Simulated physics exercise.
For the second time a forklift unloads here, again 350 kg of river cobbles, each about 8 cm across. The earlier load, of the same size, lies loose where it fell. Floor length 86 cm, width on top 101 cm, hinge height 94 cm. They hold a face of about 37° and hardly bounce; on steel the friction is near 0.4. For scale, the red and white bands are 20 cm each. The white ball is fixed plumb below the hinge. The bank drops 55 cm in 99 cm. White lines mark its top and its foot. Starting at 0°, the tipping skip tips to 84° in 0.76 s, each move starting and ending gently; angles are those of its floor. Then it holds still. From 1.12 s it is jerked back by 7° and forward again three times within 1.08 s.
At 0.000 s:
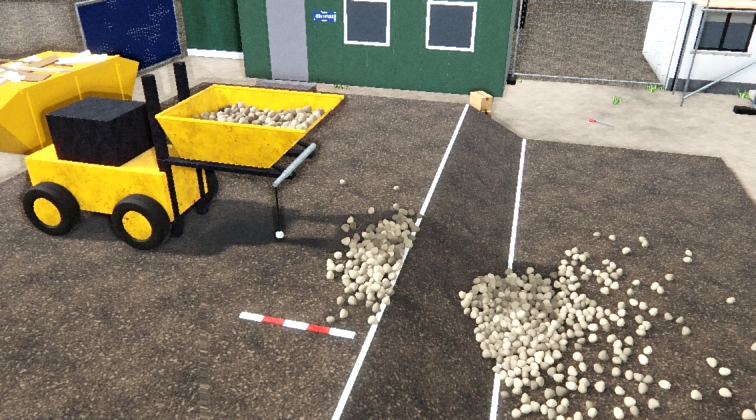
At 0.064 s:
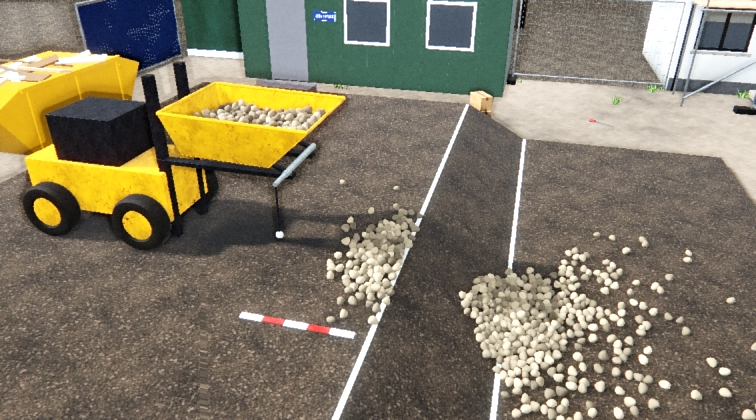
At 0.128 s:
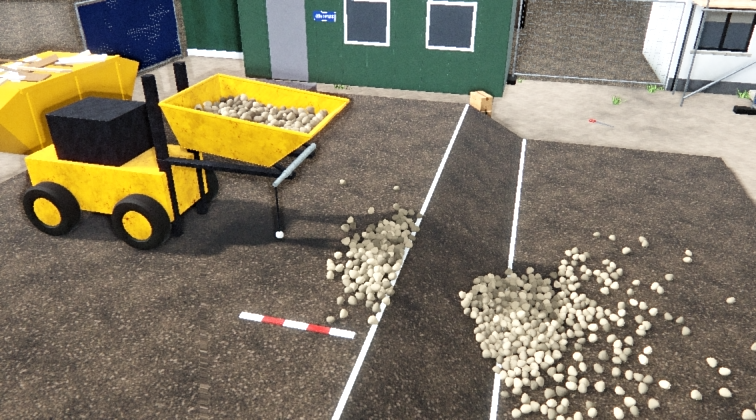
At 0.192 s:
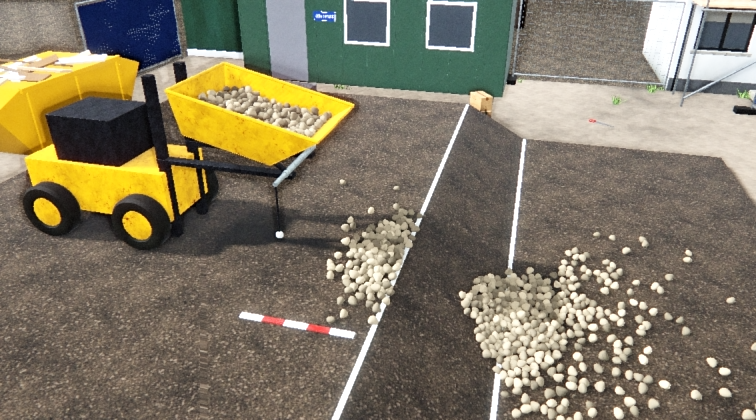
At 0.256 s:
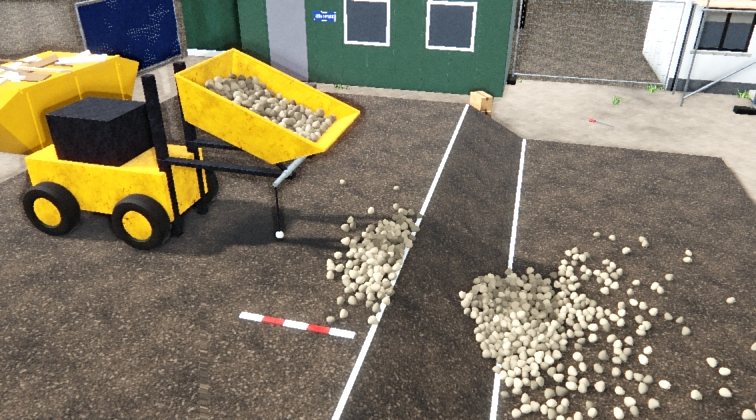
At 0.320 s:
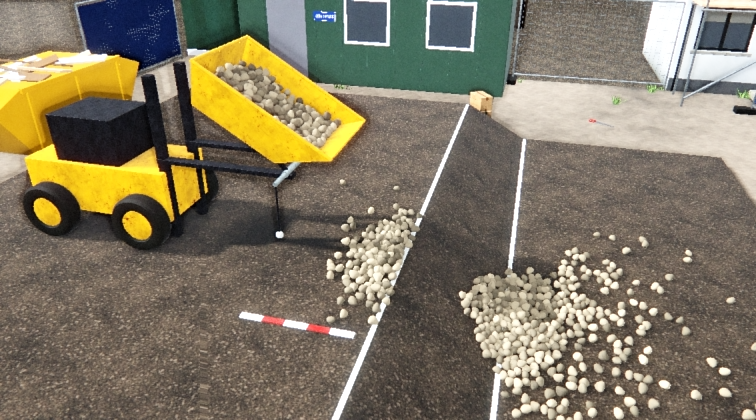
In a paved yard, a yellow forklift's skip full of pale stones tilts steadily to the right.
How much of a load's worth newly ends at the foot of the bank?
Close to 60 parts in a hundred.
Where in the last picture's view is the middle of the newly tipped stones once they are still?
Their middle is at about (506, 315).
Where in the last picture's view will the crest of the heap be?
Around (385, 245).
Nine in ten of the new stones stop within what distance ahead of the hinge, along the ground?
About 280 cm.
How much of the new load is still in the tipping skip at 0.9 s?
About 80 per cent.
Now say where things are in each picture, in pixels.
In the first picture, lip at (306, 132), floor tilted 0°, highest stones at (291, 114). The earlier load is highest near (377, 258), 10 cm above ground level, 40 % on the top or the slope, 58 % at the foot of the bank.
In the second picture, the tipping skip is at 2°, its lip at (307, 133); the top of the load is at (277, 113); the stones move at 0.5 m/s on average.
In the third picture, the tipping skip is at 6°, its lip at (312, 137); the top of the load is at (232, 104); the stones move at 0.9 m/s on average.
In the fourth picture, the tipping skip is at 13°, its lip at (318, 142); the top of the load is at (231, 96); the stones move at 1.2 m/s on average.
In the fifth picture, lip at (325, 150), floor tilted 22°, highest stones at (231, 83); the stones move at 1.4 m/s on average.
In the sixth picture, the tipping skip is at 32°, its lip at (331, 160); the top of the load is at (237, 70); the stones move at 1.7 m/s on average.
After 0.6 s the floor is at 71°; in per cent of one load, 100 in the tipping skip, 40 on the top or the slope, 58 at the foot of the bank; the foremost stones are at (731, 341).
After 0.9 s the floor is at 84°; in per cent of one load, 78 in the tipping skip, 62 on the top or the slope, 58 at the foot of the bank; the foremost stones are at (731, 341).
After 2.7 s the floor is at 84°; in per cent of one load, 0 in the tipping skip, 80 on the top or the slope, 119 at the foot of the bank; the foremost stones are past the picture's edge.
After 5.1 s the floor is at 84°; in per cent of one load, 0 in the tipping skip, 79 on the top or the slope, 119 at the foot of the bank; the foremost stones are past the picture's edge. Net gain at the foot of the bank, 60.
